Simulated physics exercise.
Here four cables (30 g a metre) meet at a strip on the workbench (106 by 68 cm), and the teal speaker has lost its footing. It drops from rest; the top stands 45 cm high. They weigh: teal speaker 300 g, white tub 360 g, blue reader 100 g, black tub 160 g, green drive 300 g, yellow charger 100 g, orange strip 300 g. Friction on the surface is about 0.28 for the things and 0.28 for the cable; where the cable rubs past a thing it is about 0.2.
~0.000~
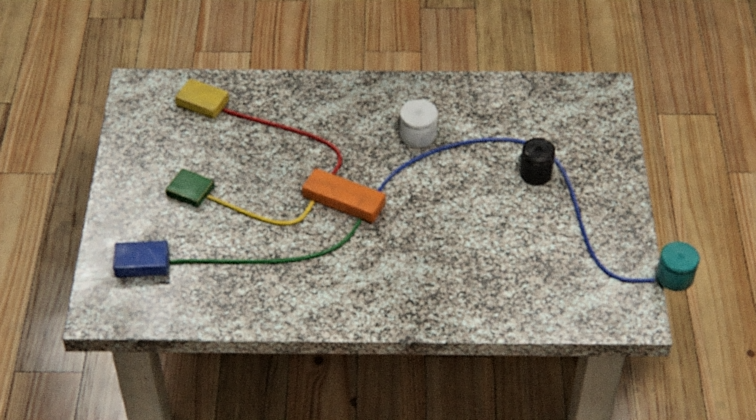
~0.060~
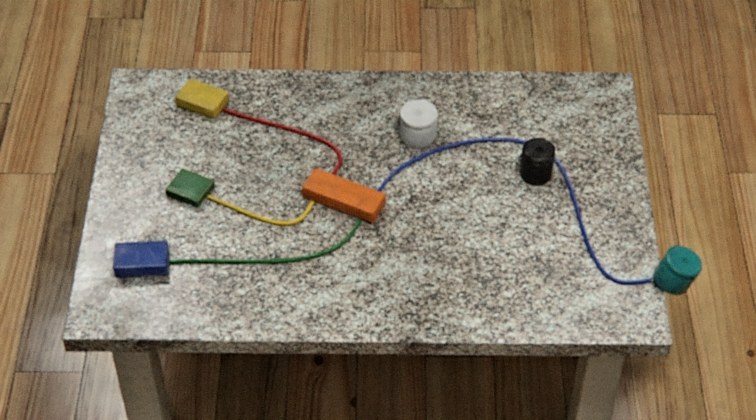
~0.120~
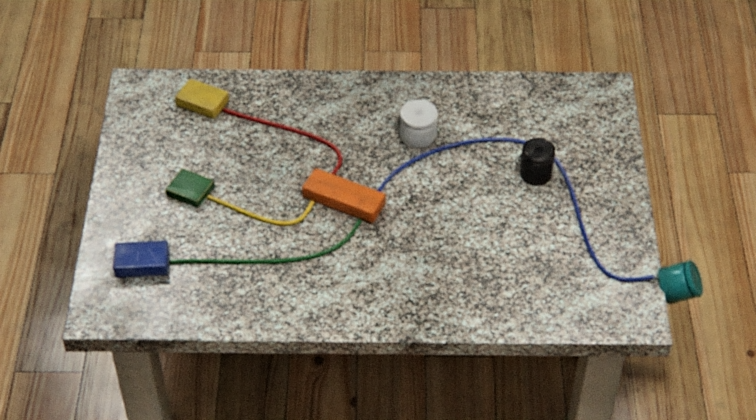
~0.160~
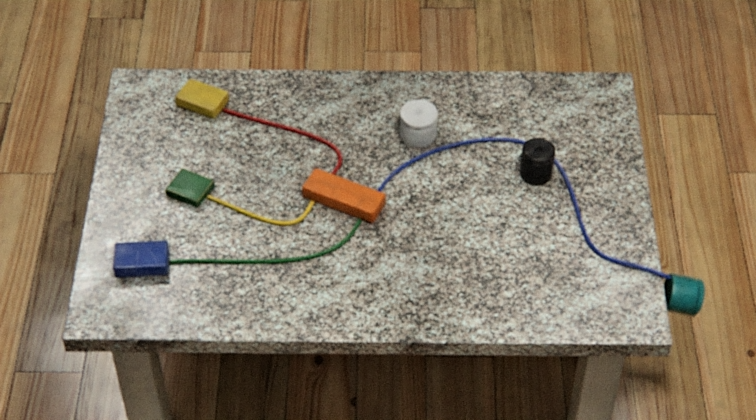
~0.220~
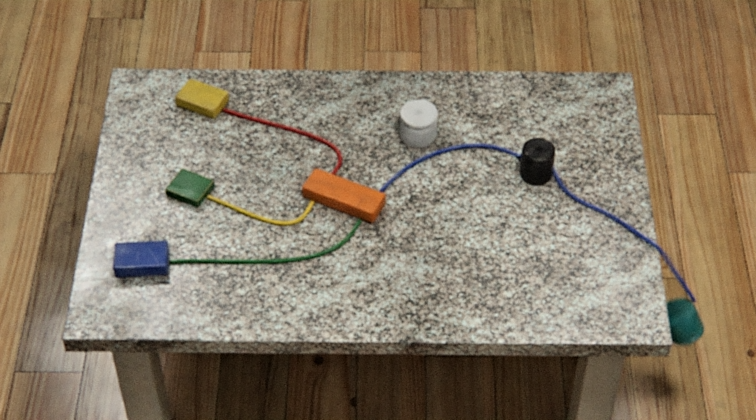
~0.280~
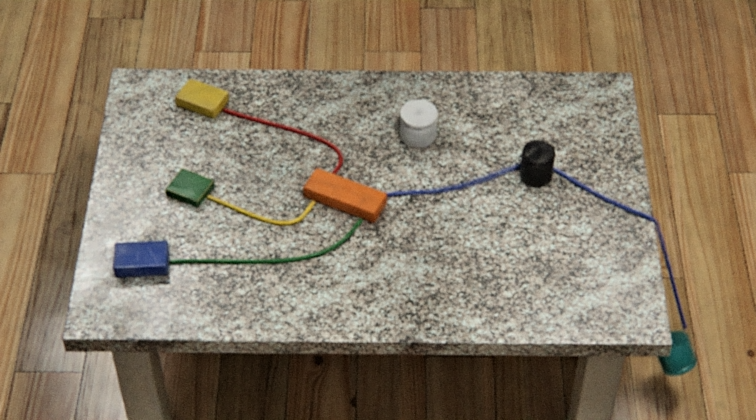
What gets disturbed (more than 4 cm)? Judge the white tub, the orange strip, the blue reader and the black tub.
Result: White tub stays put, orange strip gets shifted, blue reader leaves its place, black tub gets shifted.
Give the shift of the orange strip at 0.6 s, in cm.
About 9 cm.
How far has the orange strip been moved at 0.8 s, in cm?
Some 9 cm.
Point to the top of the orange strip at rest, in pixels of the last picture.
Around (390, 184).
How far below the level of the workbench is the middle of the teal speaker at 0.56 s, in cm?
About 40 cm.
At 0.6 s, the strip's end of the blue cable at (422, 194); black tub 30 cm off its start, orange strip 9 cm off its start, blue reader 9 cm off its start.
At 0.8 s, the strip's end of the blue cable at (422, 194); black tub 42 cm off its start, orange strip 9 cm off its start, blue reader 9 cm off its start.
At 1.1 s, the strip's end of the blue cable at (422, 194); black tub over the edge, orange strip 9 cm off its start at (390, 184), blue reader 9 cm off its start at (188, 243).
At 1.4 s, the strip's end of the blue cable at (422, 194); black tub over the edge, orange strip 9 cm off its start, blue reader 9 cm off its start.
At 2.6 s, the strip's end of the blue cable at (422, 194); black tub over the edge, orange strip 9 cm off its start at (390, 184), blue reader 9 cm off its start at (188, 243), white tub 0 cm off its start at (419, 113).
